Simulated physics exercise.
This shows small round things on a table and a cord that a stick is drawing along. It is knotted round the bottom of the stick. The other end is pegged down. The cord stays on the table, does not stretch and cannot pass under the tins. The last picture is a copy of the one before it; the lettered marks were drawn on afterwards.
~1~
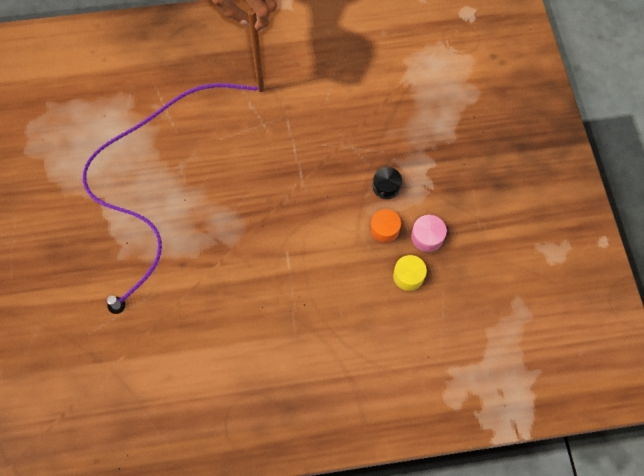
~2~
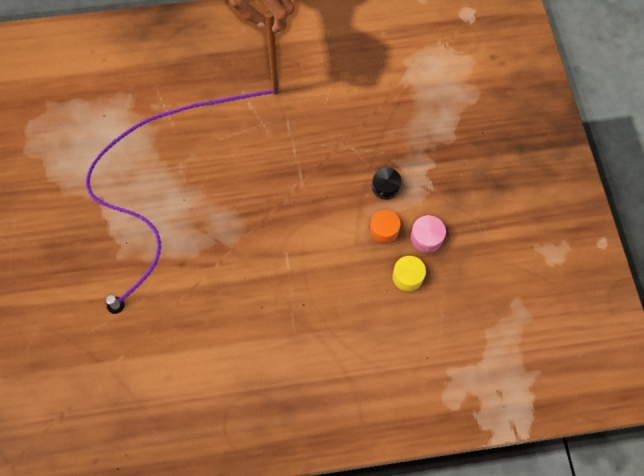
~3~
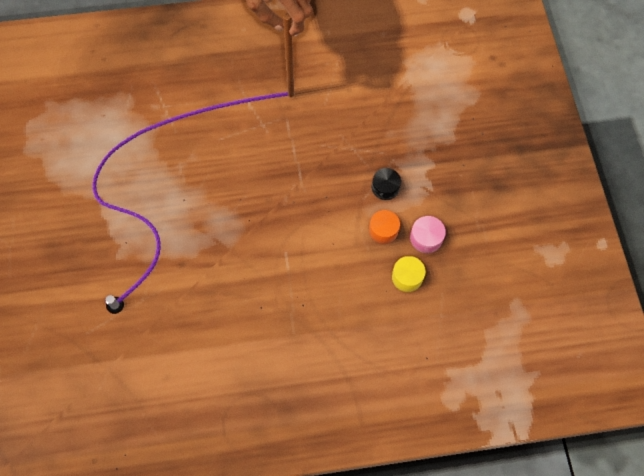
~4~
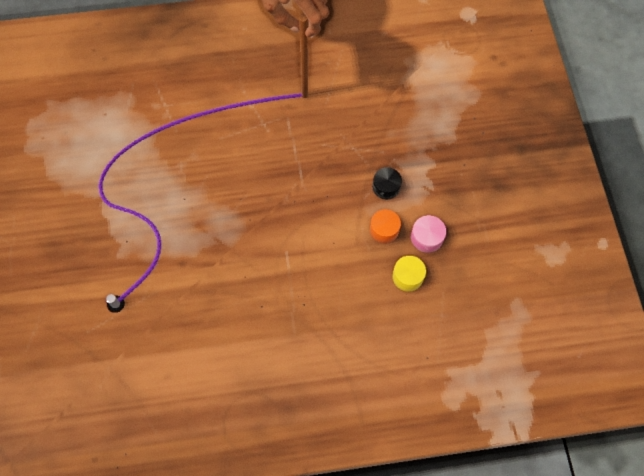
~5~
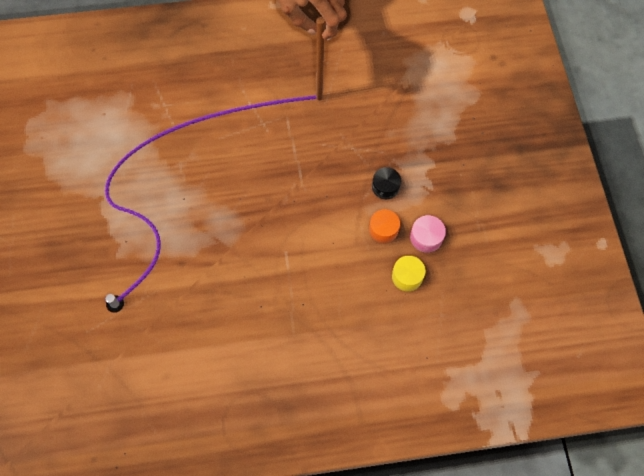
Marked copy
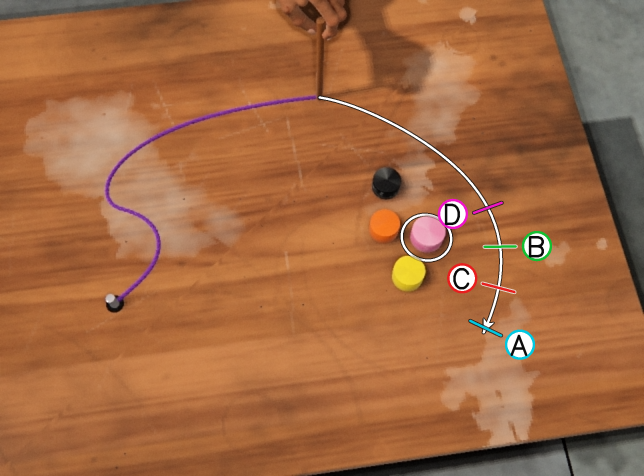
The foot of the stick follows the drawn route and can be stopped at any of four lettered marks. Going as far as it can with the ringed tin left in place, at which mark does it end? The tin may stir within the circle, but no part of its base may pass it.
The farthest safe stop is C.
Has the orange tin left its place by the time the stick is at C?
By then, yes.
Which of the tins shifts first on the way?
Black.
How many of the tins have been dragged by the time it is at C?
Two.
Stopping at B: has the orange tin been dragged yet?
No.
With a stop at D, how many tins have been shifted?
The count is none.
On the marked copy, A at (486, 328); B at (500, 247); C at (499, 288); D at (488, 208); the ring at (426, 237); the route from (320, 97) via (467, 178) to (484, 333).
With C. Early on, foot of the stick (412, 135); pink tin (428, 234).
Further on, foot of the stick (485, 204); pink tin (428, 234).
At the end, foot of the stick (498, 288); pink tin (427, 234); orange tin (382, 246); black tin (392, 221); the pink tin is still in its ring.
As for the rest, A drags the ringed tin to (421, 252); B is safe but short; D is safe but short.
